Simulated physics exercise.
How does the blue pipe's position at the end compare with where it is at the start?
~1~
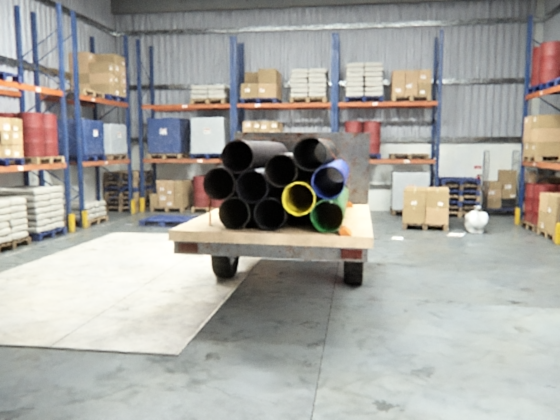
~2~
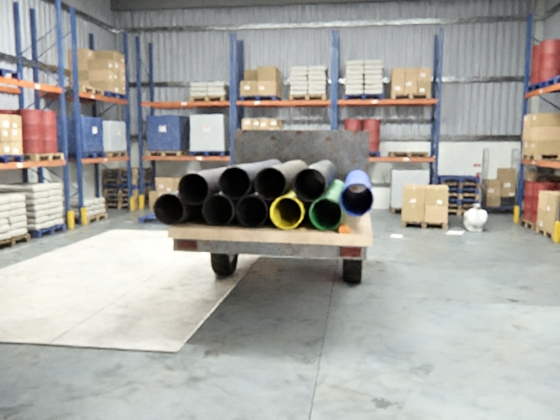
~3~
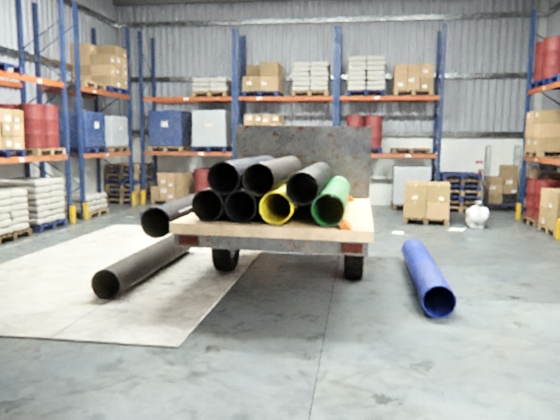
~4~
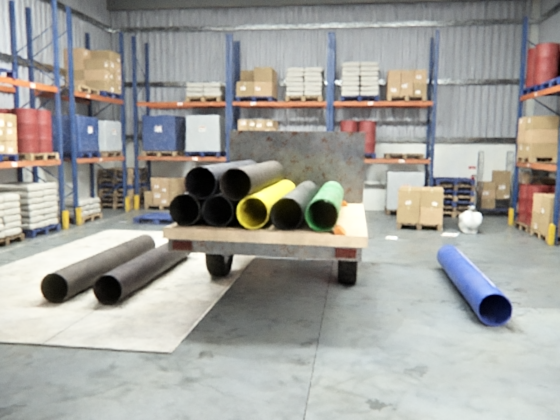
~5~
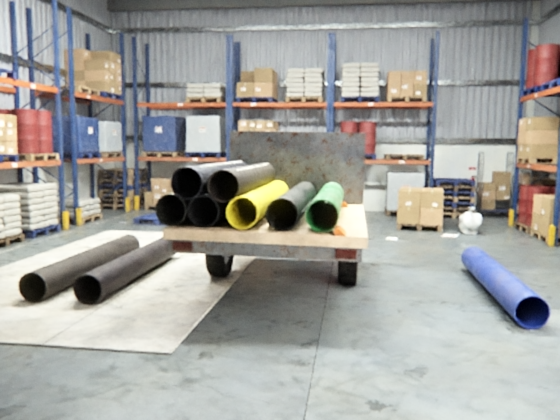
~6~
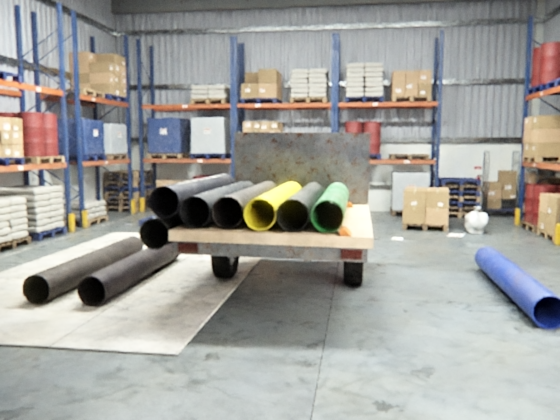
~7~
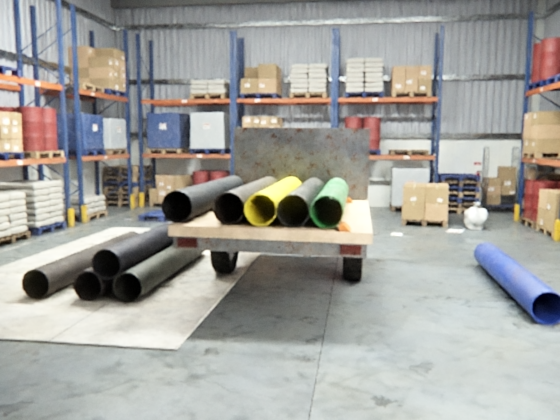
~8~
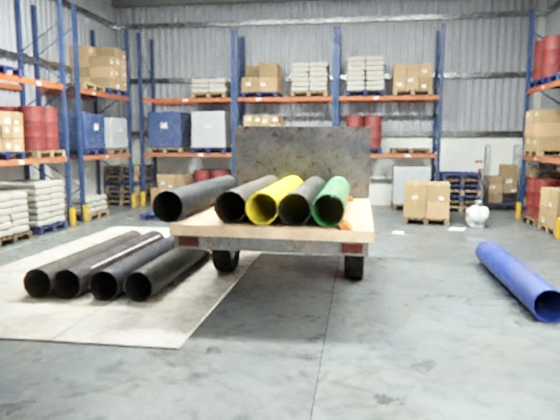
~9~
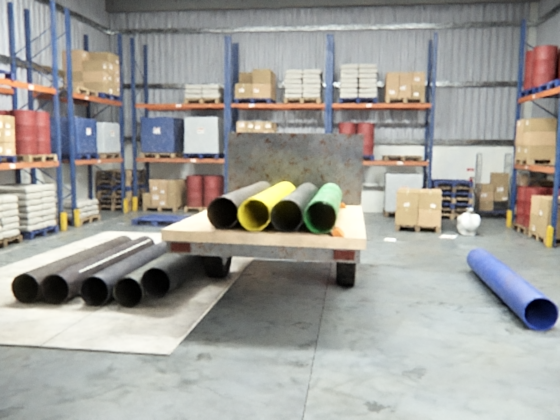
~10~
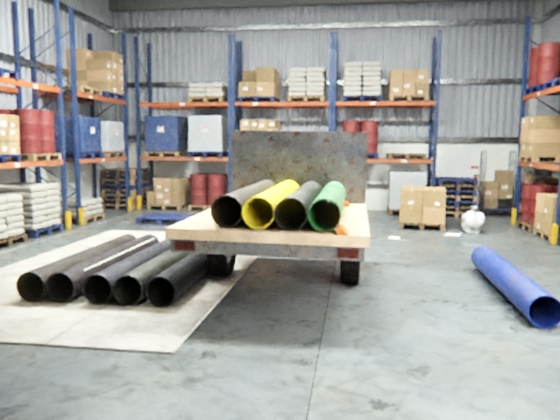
At the start the blue pipe is up in the stack on the trailer, toward its right side. At the end it lies on the floor, well to the right of the trailer.
In a warehouse, stacked pipes roll off both sides of a trailer, leaving four aboard.
